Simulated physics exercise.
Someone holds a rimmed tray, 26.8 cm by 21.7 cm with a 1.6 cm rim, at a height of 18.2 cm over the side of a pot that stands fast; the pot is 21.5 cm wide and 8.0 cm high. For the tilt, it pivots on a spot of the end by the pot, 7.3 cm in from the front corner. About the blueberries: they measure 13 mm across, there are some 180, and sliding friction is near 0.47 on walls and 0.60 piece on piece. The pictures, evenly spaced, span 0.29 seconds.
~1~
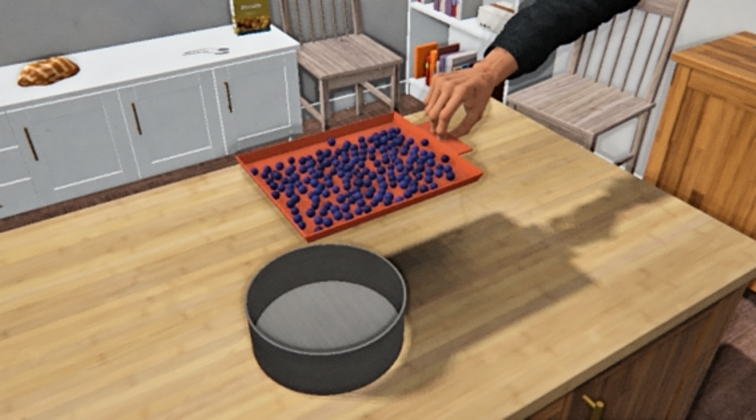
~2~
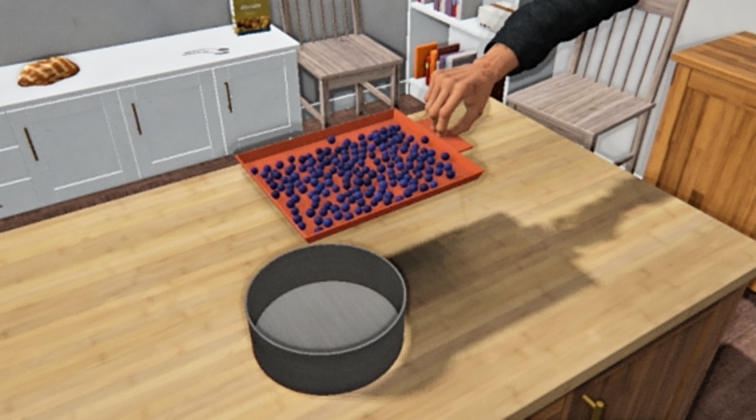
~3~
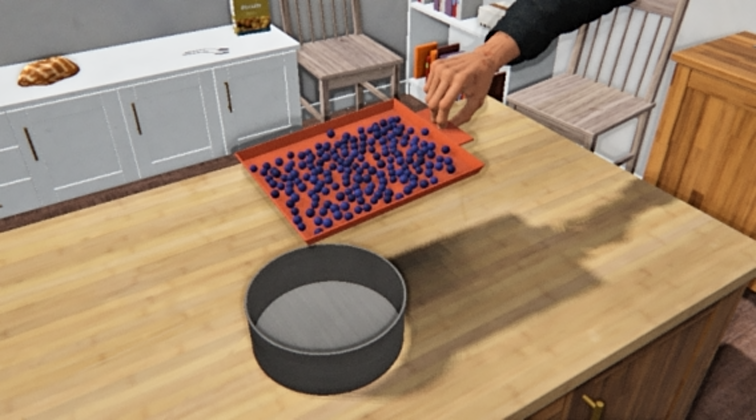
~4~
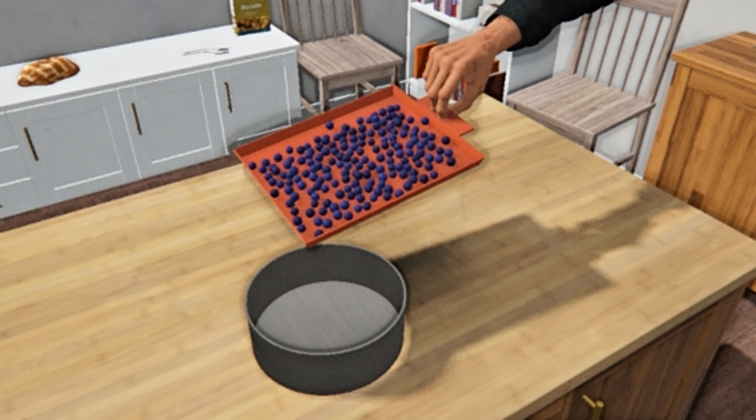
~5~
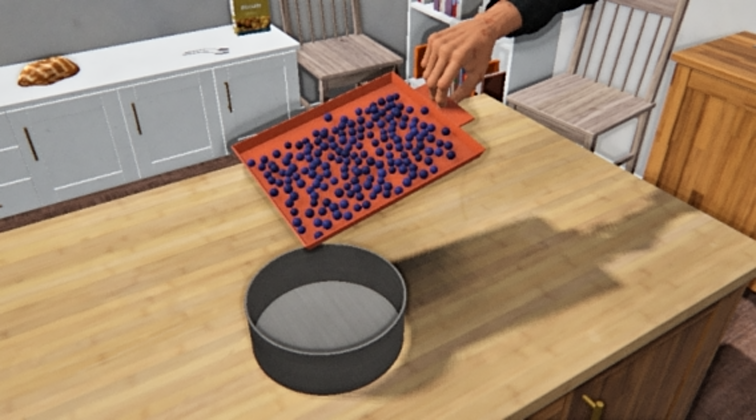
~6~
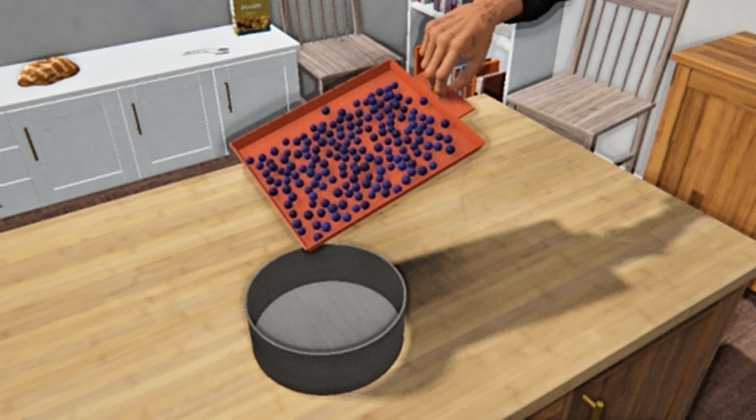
A red tray covered with blueberries started out level above a wooden table, then tilted gradually down toward a round dark pot as a hand in a black sleeve raised its far end.
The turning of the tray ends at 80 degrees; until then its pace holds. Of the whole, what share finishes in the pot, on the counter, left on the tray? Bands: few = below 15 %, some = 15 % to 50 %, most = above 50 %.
Pot: Most, counter: Few, tray: Few.
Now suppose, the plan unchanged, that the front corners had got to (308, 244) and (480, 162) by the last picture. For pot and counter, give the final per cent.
Split: Pot = 95, counter = 5.
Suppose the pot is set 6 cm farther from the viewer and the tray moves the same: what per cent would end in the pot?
75 per cent.
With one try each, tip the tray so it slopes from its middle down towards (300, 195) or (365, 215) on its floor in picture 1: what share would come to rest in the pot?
I'd put it at roughly 45 per cent for the first tilt and roughly 90 per cent for the second.
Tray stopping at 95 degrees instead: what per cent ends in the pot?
Roughly 95 %.
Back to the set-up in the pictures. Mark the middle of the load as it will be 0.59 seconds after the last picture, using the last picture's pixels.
Load centre: About (322, 175) px.
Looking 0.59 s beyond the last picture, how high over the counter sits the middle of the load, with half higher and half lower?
Median height: Approx. 24 cm.
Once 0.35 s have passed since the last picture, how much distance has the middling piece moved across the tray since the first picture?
Some 5 cm.
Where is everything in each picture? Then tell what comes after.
Tray tilt 0 degrees, front corners at (308, 233) and (478, 172); middle of the pieces at (356, 172); pot at (326, 293), in the first picture.
Tray tilt 1 degrees, front corners at (308, 234) and (478, 170); middle of the pieces at (356, 170), in the second picture.
Tray tilt 5 degrees, front corners at (308, 236) and (479, 164), lowest corner left front; middle of the pieces at (356, 166), in the third picture.
Tray tilt 9 degrees, front corners at (307, 238) and (479, 156), lowest corner left front; middle of the pieces at (355, 161), in the fourth picture.
Tray tilt 14 degrees, front corners at (307, 241) and (479, 149), lowest corner left front; middle of the pieces at (354, 156), in the fifth picture.
Tray tilt 19 degrees, front corners at (308, 244) and (479, 141), lowest corner left front; middle of the pieces at (353, 151); pot at (326, 293), in the sixth picture.
Then, 0.35 s after the last picture, tilt 48 degrees; the tray holds 100 %, the pot 0 %.
Then, 0.59 s after the last picture, tilt 68 degrees; the tray holds 100 %, the pot 0 %.
Then, 0.94 s after the last picture, tilt 80 degrees; the tray holds 30 %, the pot 45 %.
In the end, pot 95 %, counter 5 %, tray 0 %.
